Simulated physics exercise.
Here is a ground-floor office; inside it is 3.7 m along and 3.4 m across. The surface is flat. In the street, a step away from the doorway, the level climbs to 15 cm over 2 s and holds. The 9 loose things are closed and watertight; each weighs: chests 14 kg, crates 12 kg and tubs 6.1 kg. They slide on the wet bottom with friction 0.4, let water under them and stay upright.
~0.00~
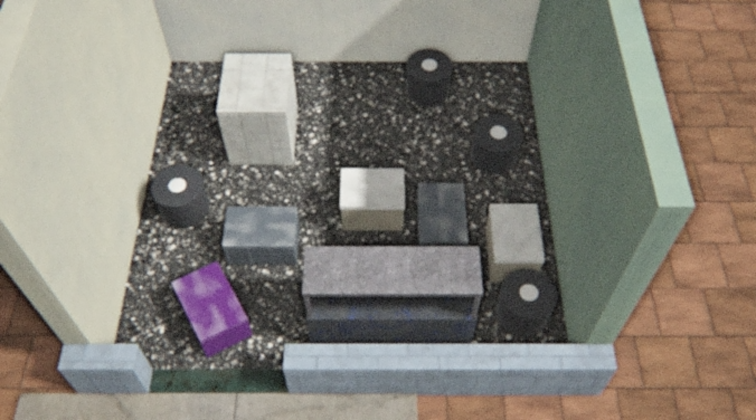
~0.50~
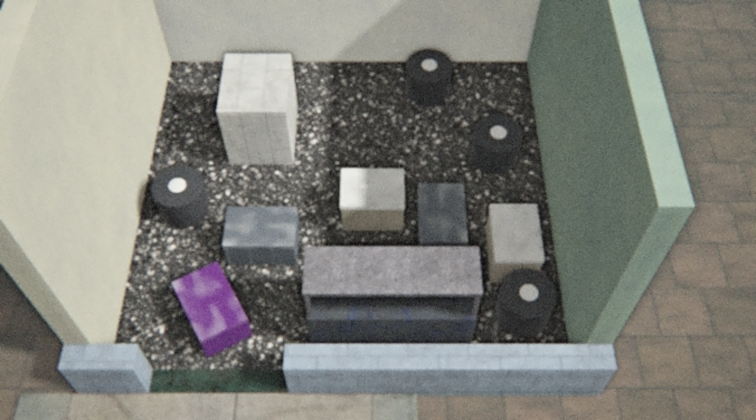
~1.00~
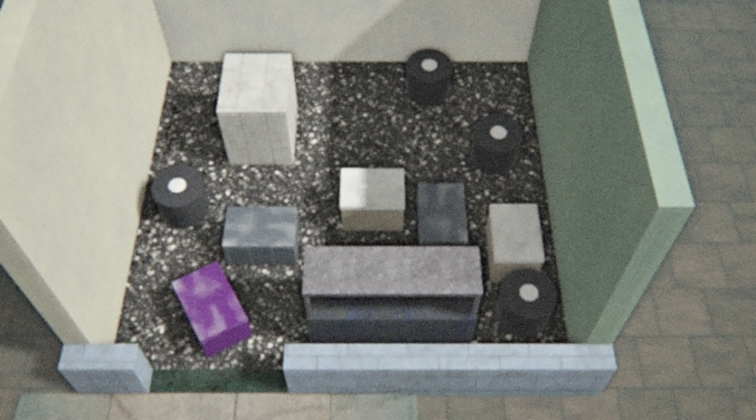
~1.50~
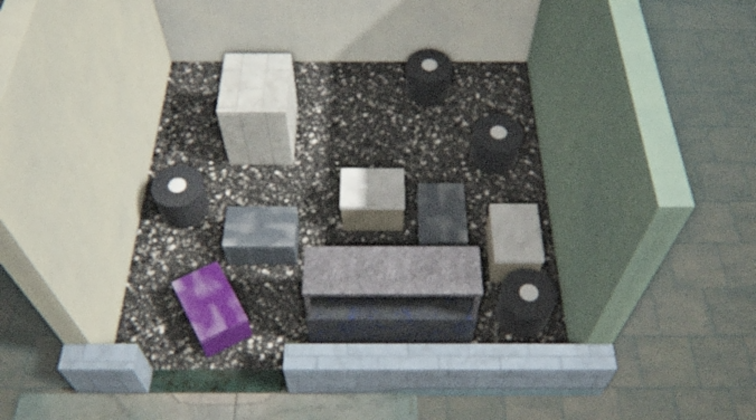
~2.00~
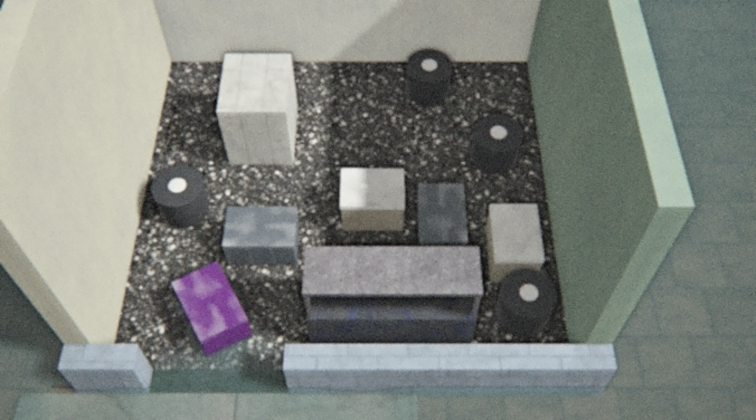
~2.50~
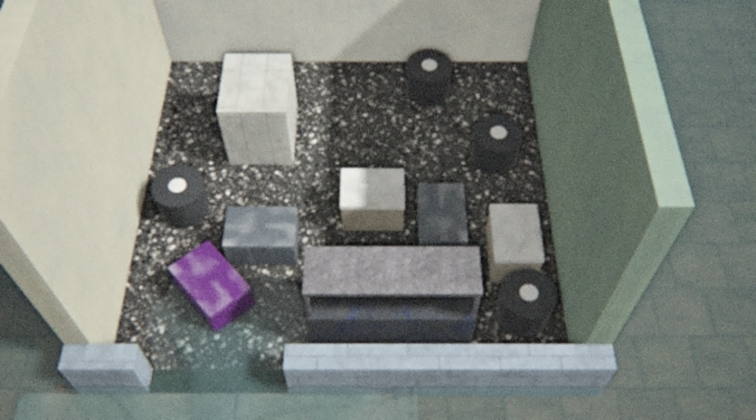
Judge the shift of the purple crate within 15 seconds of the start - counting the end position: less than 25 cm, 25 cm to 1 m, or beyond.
The purple crate gets carried off.
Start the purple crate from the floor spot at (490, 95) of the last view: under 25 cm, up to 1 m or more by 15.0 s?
It ends far away.
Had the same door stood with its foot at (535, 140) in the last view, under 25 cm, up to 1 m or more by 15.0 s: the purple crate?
In that case the purple crate moves a short way.
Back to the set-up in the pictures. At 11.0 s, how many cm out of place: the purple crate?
Roughly 350 cm by then.
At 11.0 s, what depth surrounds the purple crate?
Roughly 10 cm.
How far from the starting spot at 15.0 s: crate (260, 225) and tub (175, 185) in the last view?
In that order: 150 cm, 200 cm.
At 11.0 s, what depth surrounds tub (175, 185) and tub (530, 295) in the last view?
Roughly 9 and 6 cm.
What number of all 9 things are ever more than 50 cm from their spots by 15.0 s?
That makes 6.
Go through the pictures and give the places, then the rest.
In the first frame, the purple crate at (209, 300) rests on the ground; water covers 0.0 m2; 0 of 9 have shifted.
In the second frame, the purple crate at (209, 300) rests on the ground; water covers 0.0 m2; 0 of 9 have shifted.
In the third frame, the purple crate at (209, 300) rests on the ground; 0.0 m2 under water; 0 of 9 have shifted.
In the fourth frame, the purple crate at (209, 300) rests on the ground; water covers 0.0 m2; 0 of 9 have shifted.
In the fifth frame, the purple crate at (209, 300), on the bottom; 0.2 m2 under water; 0 of 9 have shifted.
In the sixth frame, the purple crate at (209, 277), on the bottom, 21 cm from its start; water covers 0.7 m2; 1 of 9 have shifted.
After 3.5 s the purple crate is near (203, 225), 0.7 m from its start, aground; 0 afloat.
After 6.8 s the purple crate is near (209, 62), 2.6 m from its start, afloat; 2 afloat.
After 11.0 s the purple crate is near (459, 54), 3.4 m from its start, afloat; 9 afloat.
After 15.0 s the purple crate is near (496, 95), 3.2 m from its start, afloat; 9 afloat.
